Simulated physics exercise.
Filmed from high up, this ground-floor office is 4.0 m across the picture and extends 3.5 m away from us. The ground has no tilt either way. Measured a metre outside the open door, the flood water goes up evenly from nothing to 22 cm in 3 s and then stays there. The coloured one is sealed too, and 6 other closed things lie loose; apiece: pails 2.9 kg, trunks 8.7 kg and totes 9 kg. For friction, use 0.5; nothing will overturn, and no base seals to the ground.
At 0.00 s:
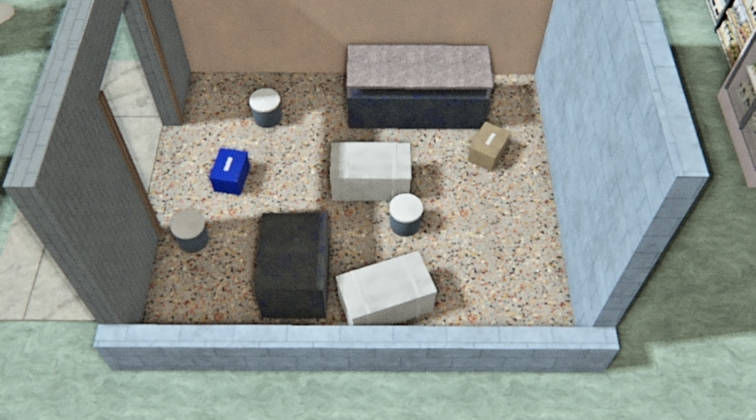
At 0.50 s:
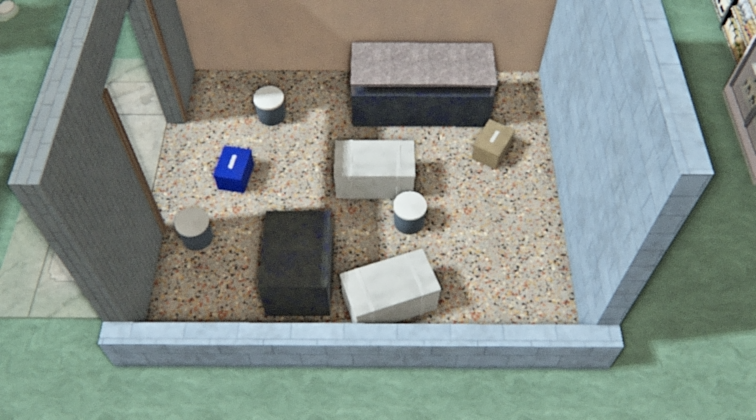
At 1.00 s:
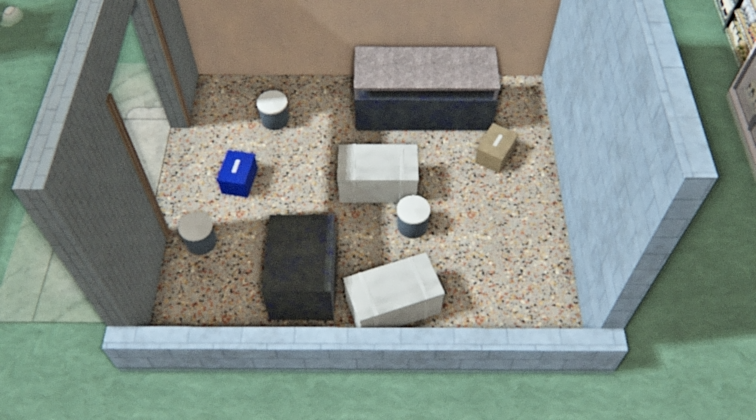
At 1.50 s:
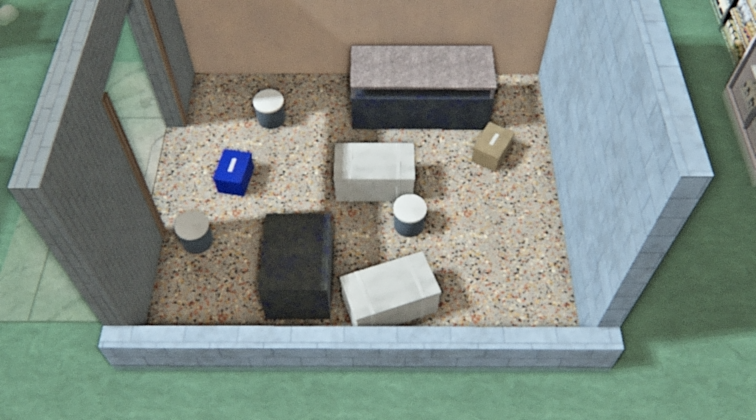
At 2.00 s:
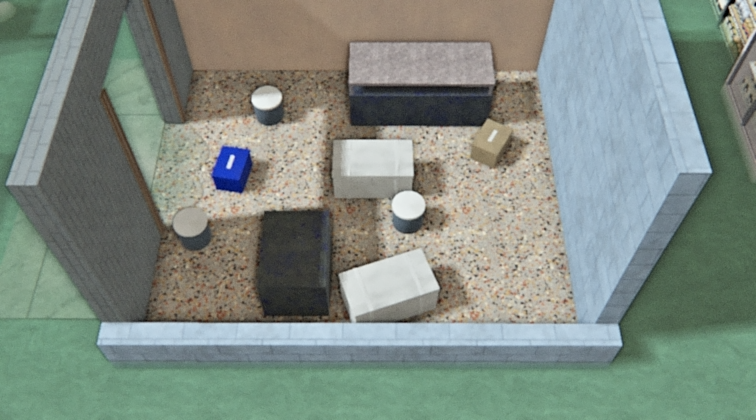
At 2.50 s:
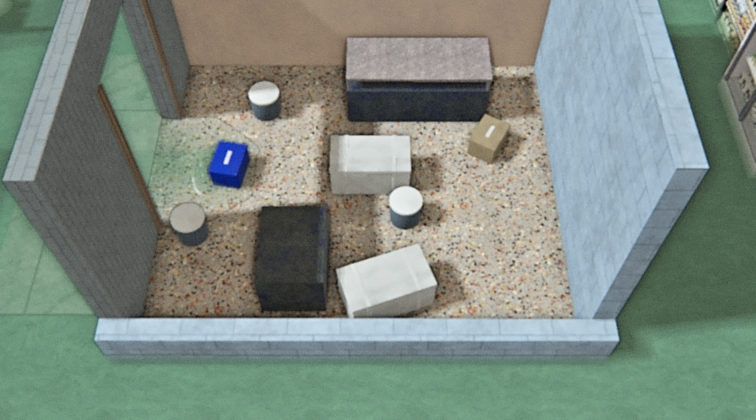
At the start, a small walled room seen from above holds a blue box, a tan box, pale and dark blocks and round stools on a speckled floor. Greenish water spreads over the paving outside the left doorway, then creeps inside toward the blue box, while none of the objects shift.
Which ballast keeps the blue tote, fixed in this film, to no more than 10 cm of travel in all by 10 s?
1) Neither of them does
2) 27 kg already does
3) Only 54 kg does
Only 54 kg does.
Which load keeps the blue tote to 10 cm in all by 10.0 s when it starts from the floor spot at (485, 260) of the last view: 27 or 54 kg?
So both weights work.
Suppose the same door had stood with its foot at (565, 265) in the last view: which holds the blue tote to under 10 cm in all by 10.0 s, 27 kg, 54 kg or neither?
Well, then the lesser option suffices.
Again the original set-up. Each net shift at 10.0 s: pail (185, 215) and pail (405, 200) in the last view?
Respectively 80 and 140 centimetres.
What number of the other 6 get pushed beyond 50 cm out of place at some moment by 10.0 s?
The answer here is 6.
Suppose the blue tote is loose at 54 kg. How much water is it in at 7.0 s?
Around 9 cm.
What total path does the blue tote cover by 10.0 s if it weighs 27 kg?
About 50 cm altogether.
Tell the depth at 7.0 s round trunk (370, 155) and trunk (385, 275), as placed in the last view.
Close to 6 and 4 centimetres.
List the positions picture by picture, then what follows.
The first picture shows the blue tote at (228, 165) rests on the ground; 0.0 m2 under water; 0 of 7 have shifted.
The second picture shows the blue tote at (232, 162) rests on the ground; water covers 0.0 m2; 0 of 7 have shifted.
The third picture shows the blue tote at (236, 167) rests on the ground; 0.0 m2 under water; 0 of 7 have shifted.
The fourth picture shows the blue tote at (232, 166) rests on the ground; water covers 0.0 m2; 0 of 7 have shifted.
The fifth picture shows the blue tote at (231, 162), on the bottom; water covers 0.3 m2; 0 of 7 have shifted.
The sixth picture shows the blue tote at (228, 158), on the bottom; water covers 0.9 m2; 0 of 7 have shifted.
After 3.5 s the blue tote would be 7 cm from its start with 27 kg and 0 cm from its start with 54 kg; 10 cm of water round it then.
After 4.5 s the blue tote would be 30 cm from its start with 27 kg and 0 cm from its start with 54 kg; 9 cm of water round it then.
After 7.0 s the blue tote would be 36 cm from its start with 27 kg and 0 cm from its start with 54 kg; 9 cm of water round it then.
After 10.0 s the blue tote would be 46 cm from its start with 27 kg and 0 cm from its start with 54 kg; 11 cm of water round it then.
